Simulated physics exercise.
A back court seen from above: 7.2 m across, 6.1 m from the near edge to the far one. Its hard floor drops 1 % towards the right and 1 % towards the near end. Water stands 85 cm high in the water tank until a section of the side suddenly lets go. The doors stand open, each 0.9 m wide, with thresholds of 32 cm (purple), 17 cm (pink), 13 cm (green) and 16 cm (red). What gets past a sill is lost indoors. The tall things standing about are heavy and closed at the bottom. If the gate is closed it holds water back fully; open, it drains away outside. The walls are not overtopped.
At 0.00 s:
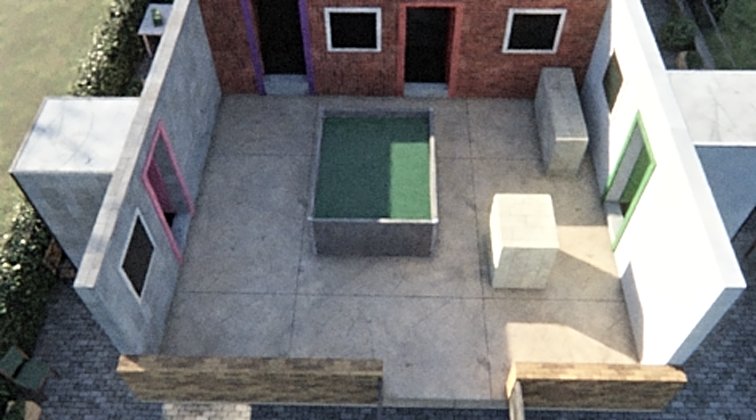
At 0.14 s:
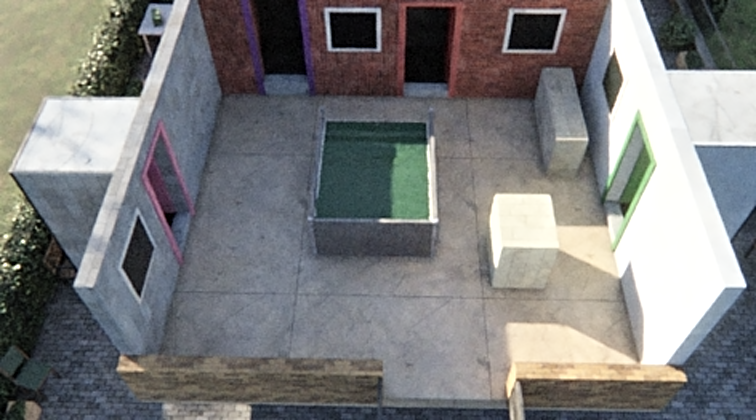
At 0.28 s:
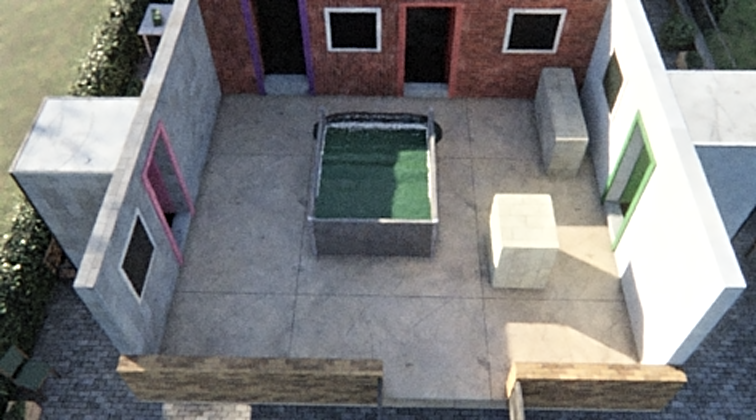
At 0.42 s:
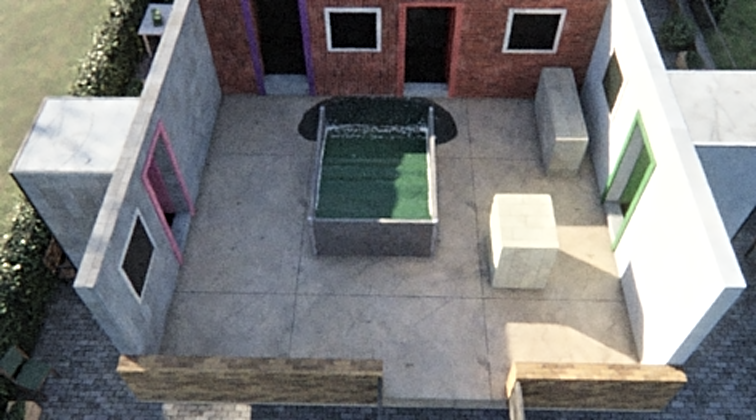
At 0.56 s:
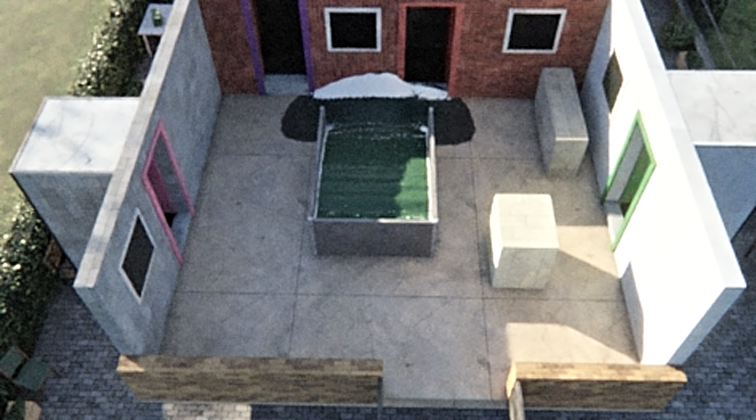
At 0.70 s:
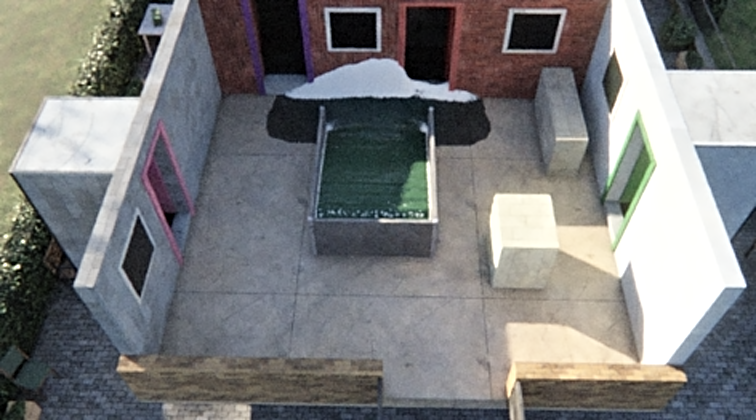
The footage shows a walled court from above with a still green water tank in the middle; water then pours out from its far side, spreading darkly across the floor to both sides, while white foam rises against the brick wall.
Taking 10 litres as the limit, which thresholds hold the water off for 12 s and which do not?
Door by door: At the purple door it keeps below the limit; at the pink door it keeps below the limit; at the green door it keeps below the limit; at the red door it exceeds the limit.
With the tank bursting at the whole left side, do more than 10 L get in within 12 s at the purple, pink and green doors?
Against that limit: Purple under, pink above, green under.
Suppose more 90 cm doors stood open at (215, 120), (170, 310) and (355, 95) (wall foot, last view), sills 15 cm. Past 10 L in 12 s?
In turn: Past it, under, past it.
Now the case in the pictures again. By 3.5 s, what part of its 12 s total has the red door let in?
Some 95 per cent by then.
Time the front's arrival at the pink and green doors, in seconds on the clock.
Arrival: Pink 2.4 s, green 3.0 s.
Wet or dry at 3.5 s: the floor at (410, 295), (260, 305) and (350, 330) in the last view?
In turn: Dry, wet, dry.
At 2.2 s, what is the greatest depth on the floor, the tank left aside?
About 46 cm.
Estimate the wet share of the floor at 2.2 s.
Near 30 per cent is wet.
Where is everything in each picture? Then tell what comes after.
The water tank at (375, 164) is whole and still, 85 cm deep, in the first picture.
The front is at a hidden place, 1.0 m from the gap on the water tank's far side; 0.5 m2 of floor is under water; 85 cm left at the back of the water tank, in the second picture.
The front is at a hidden place, 1.3 m from the gap on the water tank's far side; 1.7 m2 of floor is under water; 85 cm left at the back of the water tank, in the third picture.
Water pours out on the water tank's far side and has run 1.6 m, to (308, 115); typically 12 cm deep outside, 85 cm at the water tank's back, in the fourth picture.
Water pours out on the water tank's far side and has run 2.1 m, to (455, 98); typically 13 cm deep outside, 82 cm at the water tank's back, in the fifth picture.
Water pours out on the water tank's far side and has run 2.4 m, to (479, 99); typically 14 cm deep outside, 73 cm at the water tank's back, in the sixth picture.
After 1.4 s water covers 15 % of the floor and is deepest (58 cm) near (372, 101); purple door 25 cm at the sill, 0 L in, pink door not reached, green door not reached, red door 44 cm at the sill, 123 L in.
After 2.2 s water covers 30 % of the floor and is deepest (46 cm) near (221, 98); purple door 24 cm at the sill, 0 L in, pink door not reached, green door not reached, red door 39 cm at the sill, 271 L in.
After 3.5 s water covers 65 % of the floor and is deepest (33 cm) near (535, 116); purple door 14 cm at the sill, 0 L in, pink door 9 cm at the sill, 0 L in, green door 6 cm at the sill, 0 L in, red door 22 cm at the sill, 365 L in.
After 7.0 s water covers 95 % of the floor and is deepest (19 cm) near (644, 387); purple door 7 cm at the sill, 0 L in, pink door 4 cm at the sill, 0 L in, green door 4 cm at the sill, 0 L in, red door 8 cm at the sill, 375 L in.
After 12.0 s water covers 95 % of the floor and is deepest (19 cm) near (644, 387); purple door 3 cm at the sill, 0 L in, pink door 6 cm at the sill, 0 L in, green door 12 cm at the sill, 0 L in, red door 6 cm at the sill, 375 L in.
